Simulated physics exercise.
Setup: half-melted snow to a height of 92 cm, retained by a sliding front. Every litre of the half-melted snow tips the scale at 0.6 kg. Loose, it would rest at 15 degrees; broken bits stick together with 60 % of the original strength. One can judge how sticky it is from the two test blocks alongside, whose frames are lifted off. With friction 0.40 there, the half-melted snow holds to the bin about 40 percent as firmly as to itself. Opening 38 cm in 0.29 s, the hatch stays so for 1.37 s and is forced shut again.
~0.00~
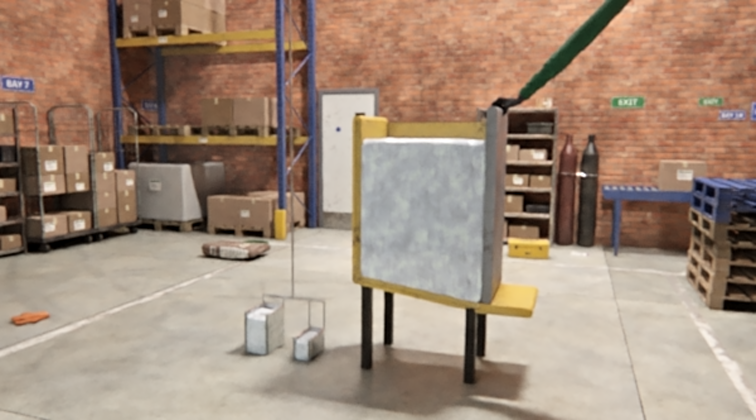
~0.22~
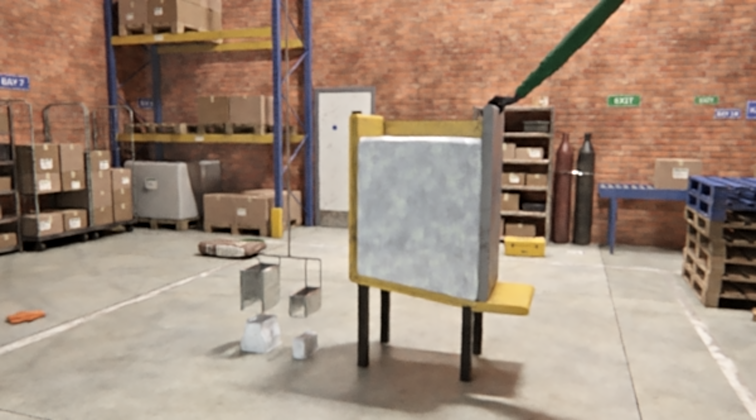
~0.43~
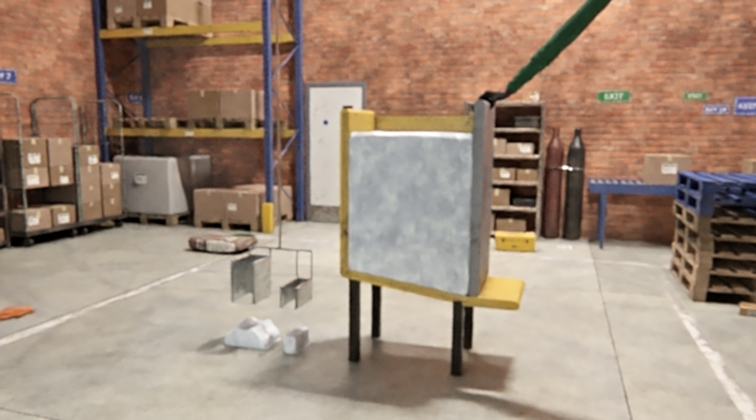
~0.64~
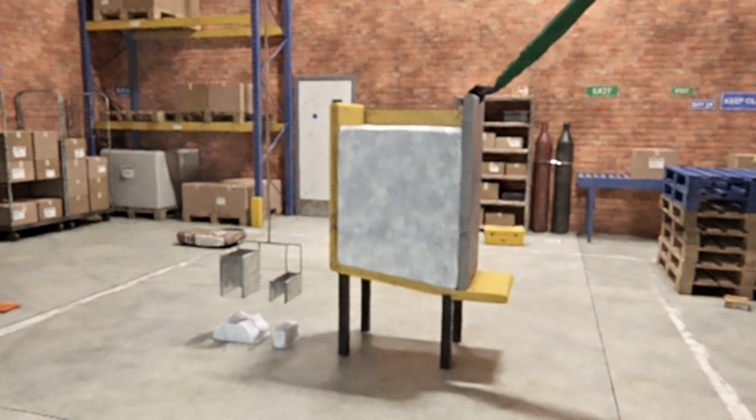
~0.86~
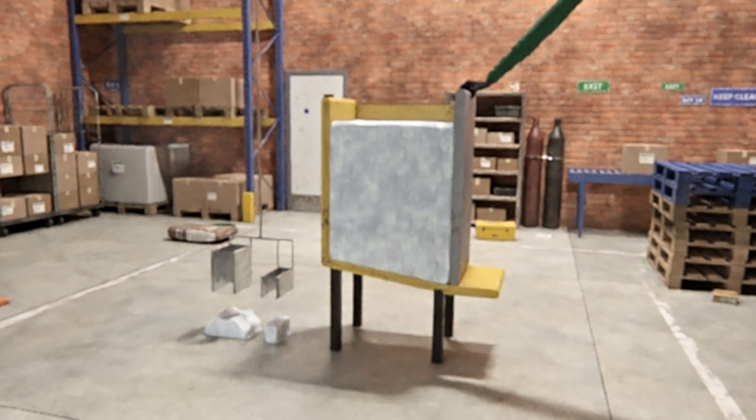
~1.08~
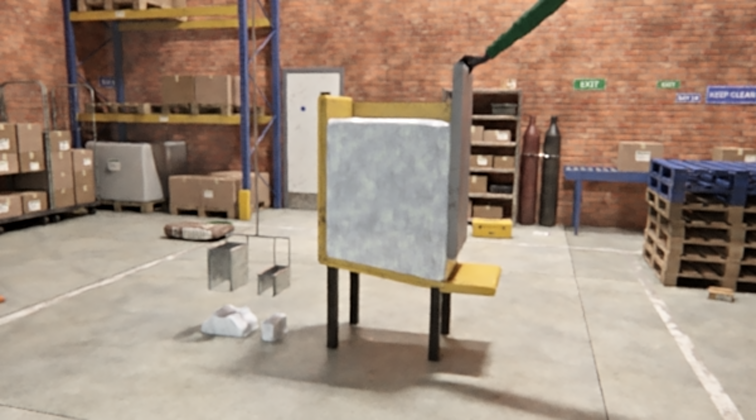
In a warehouse, two small blocks are uncovered, the left one crumbles, and a hatch rises slightly.
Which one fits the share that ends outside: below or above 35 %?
It is above.
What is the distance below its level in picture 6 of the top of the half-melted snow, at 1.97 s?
The difference comes to roughly 24 cm.
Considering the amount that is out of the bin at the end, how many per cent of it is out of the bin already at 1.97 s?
That figure sits at some 50 percent.
After 1.48 s, the hatch is 38 cm open and 9 % is out.
After 1.97 s, the hatch is 38 cm open and 31 % is out.
After 2.45 s, the hatch is 38 cm open and 48 % is out.
After 2.93 s, the hatch is 9.9 cm open and 59 % is out.
After 3.81 s, at the end, the hatch is shut and 59 % is out.
